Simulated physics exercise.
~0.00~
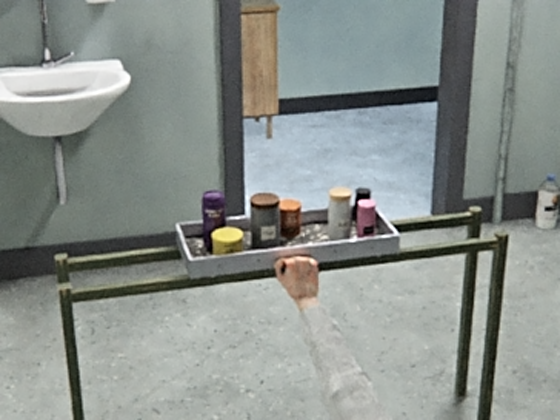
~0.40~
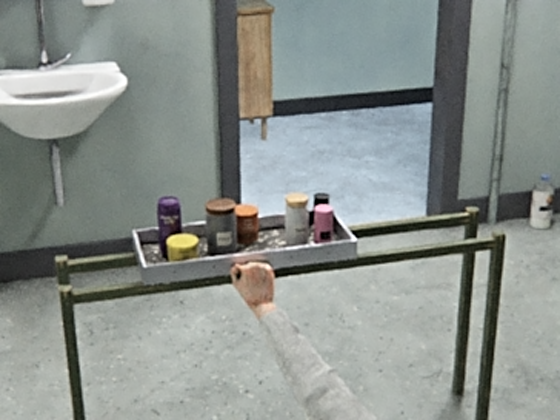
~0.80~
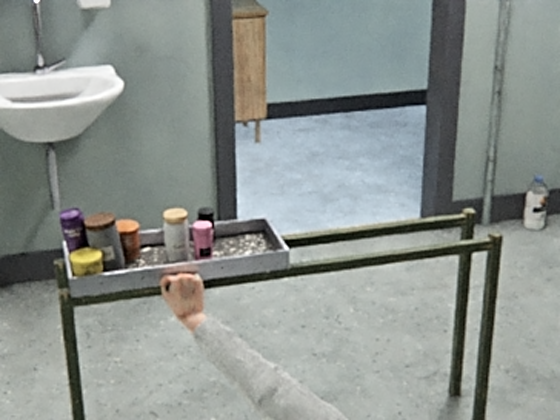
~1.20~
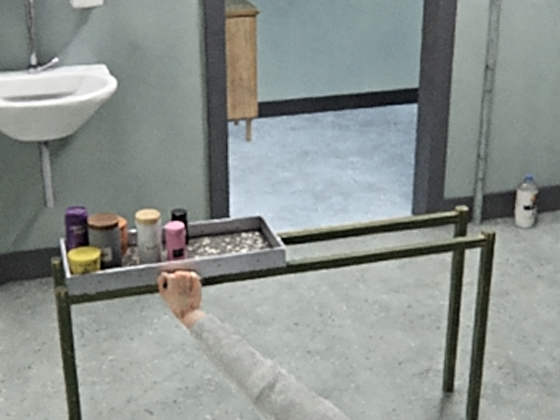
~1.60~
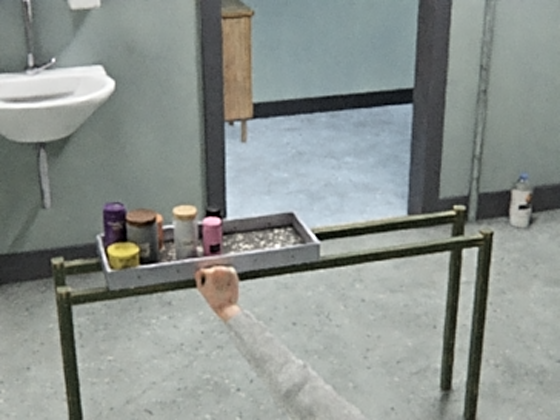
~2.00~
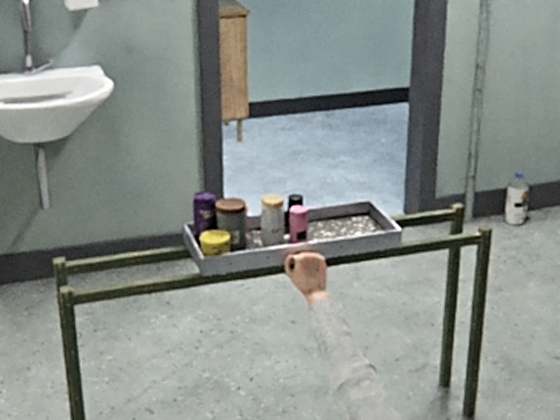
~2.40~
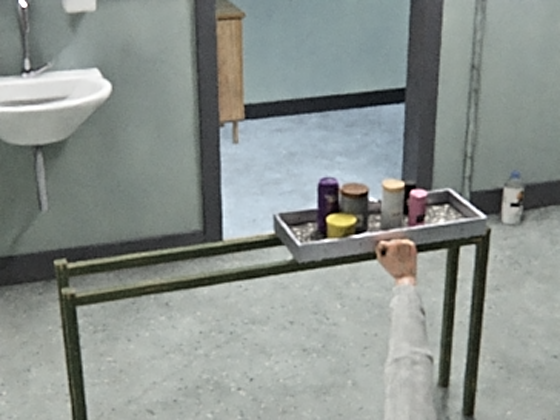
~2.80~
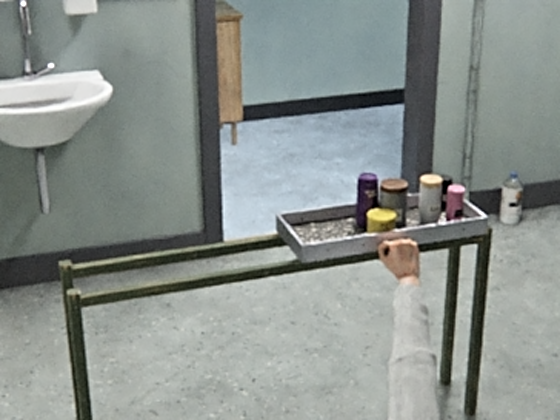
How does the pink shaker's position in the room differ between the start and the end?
At the start the pink shaker stands in front of the open doorway, and by the end it is farther right, just past the doorway's right edge and near the right end of the rails.
